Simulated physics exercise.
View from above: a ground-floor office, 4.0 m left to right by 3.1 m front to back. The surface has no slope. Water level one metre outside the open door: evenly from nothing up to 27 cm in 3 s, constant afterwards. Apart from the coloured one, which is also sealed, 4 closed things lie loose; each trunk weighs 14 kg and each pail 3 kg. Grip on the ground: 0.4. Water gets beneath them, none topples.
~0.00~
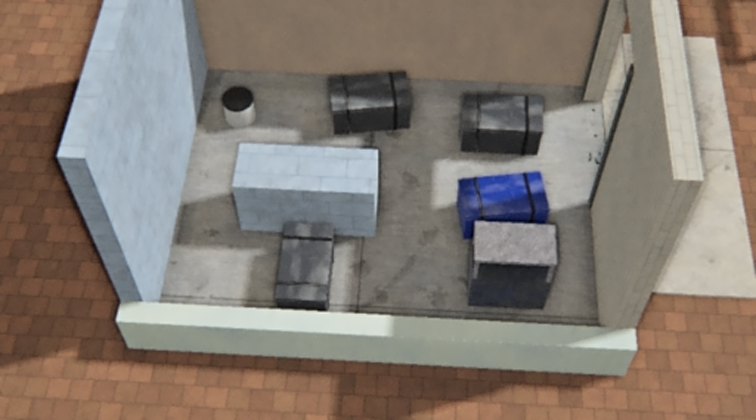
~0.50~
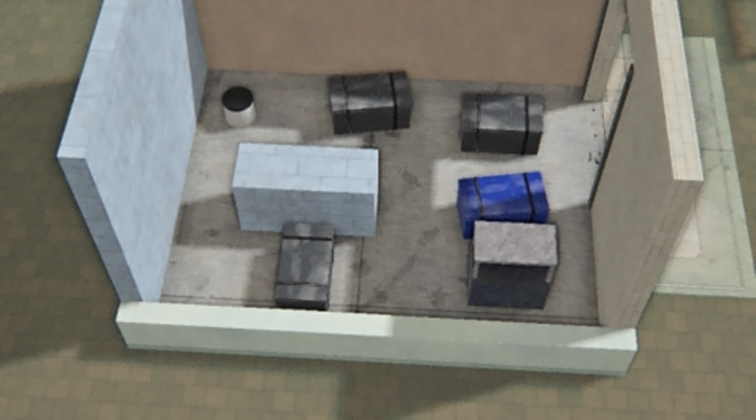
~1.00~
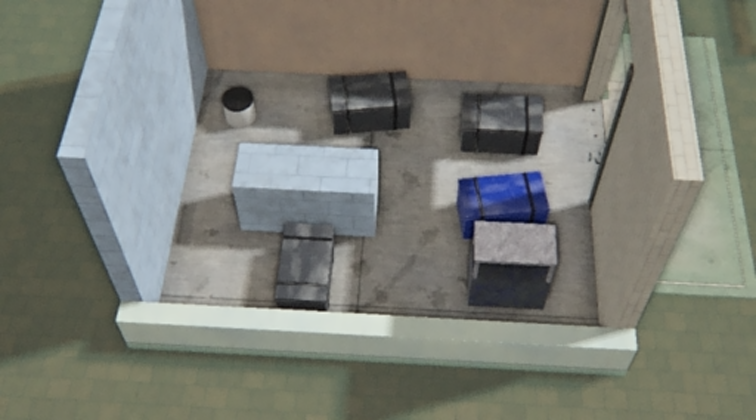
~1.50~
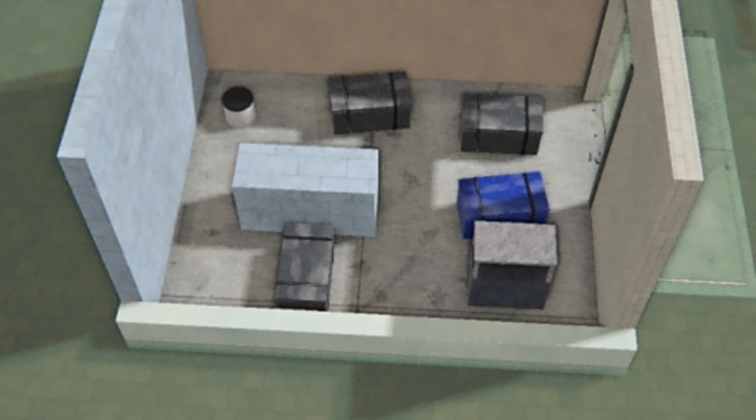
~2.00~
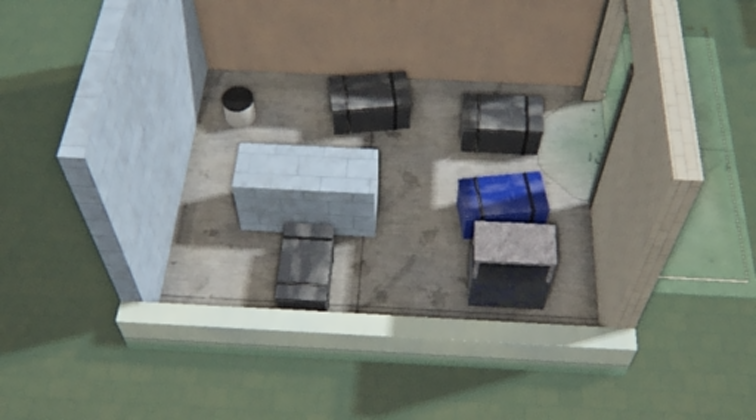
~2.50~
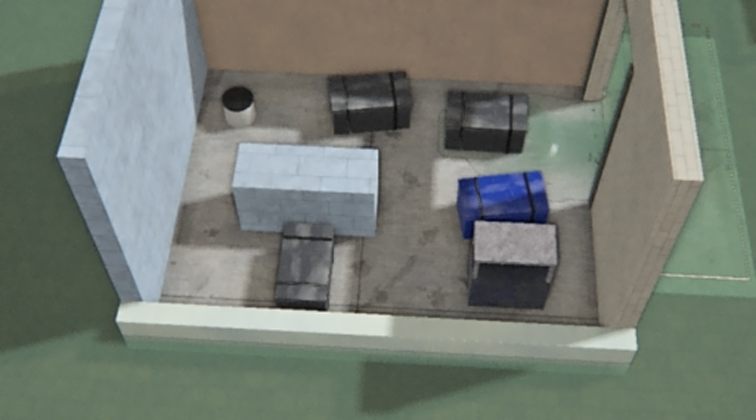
Greenish water covering the ground around an open-topped room, then spreading in at the right, one dark trunk shifting slightly left.
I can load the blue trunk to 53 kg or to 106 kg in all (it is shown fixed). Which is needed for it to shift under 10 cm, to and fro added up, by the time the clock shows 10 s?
Either amount serves.
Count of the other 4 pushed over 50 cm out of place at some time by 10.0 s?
Count: 3.
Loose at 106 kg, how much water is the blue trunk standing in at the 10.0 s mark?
Something like 11 centimetres.
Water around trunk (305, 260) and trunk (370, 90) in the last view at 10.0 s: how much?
Roughly 12 and 19 cm.
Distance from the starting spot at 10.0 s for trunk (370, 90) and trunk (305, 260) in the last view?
First 140 cm, then 30 cm.
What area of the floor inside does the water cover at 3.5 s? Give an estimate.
4.0 m2.
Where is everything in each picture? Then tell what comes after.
In the first picture, the blue trunk at (504, 194) rests on the ground; water covers 0.0 m2; 0 of 5 have shifted.
In the second picture, the blue trunk at (504, 194) rests on the ground; 0.0 m2 under water; 0 of 5 have shifted.
In the third picture, the blue trunk at (504, 194) rests on the ground; 0.0 m2 under water; 0 of 5 have shifted.
In the fourth picture, the blue trunk at (504, 194) rests on the ground; water covers 0.0 m2; 0 of 5 have shifted.
In the fifth picture, the blue trunk at (504, 194), on the bottom; water covers 0.5 m2; 0 of 5 have shifted.
In the sixth picture, the blue trunk at (504, 194) rests on the ground; 1.2 m2 under water; 1 of 5 have shifted.
After 3.5 s the blue trunk would be 0 cm from its start with 53 kg and 0 cm from its start with 106 kg; 5 cm of water round it then.
After 4.5 s the blue trunk would be 0 cm from its start with 53 kg and 0 cm from its start with 106 kg; 6 cm of water round it then.
After 7.0 s the blue trunk would be 0 cm from its start with 53 kg and 0 cm from its start with 106 kg; 6 cm of water round it then.
After 10.0 s the blue trunk would be 0 cm from its start with 53 kg and 0 cm from its start with 106 kg; 11 cm of water round it then.
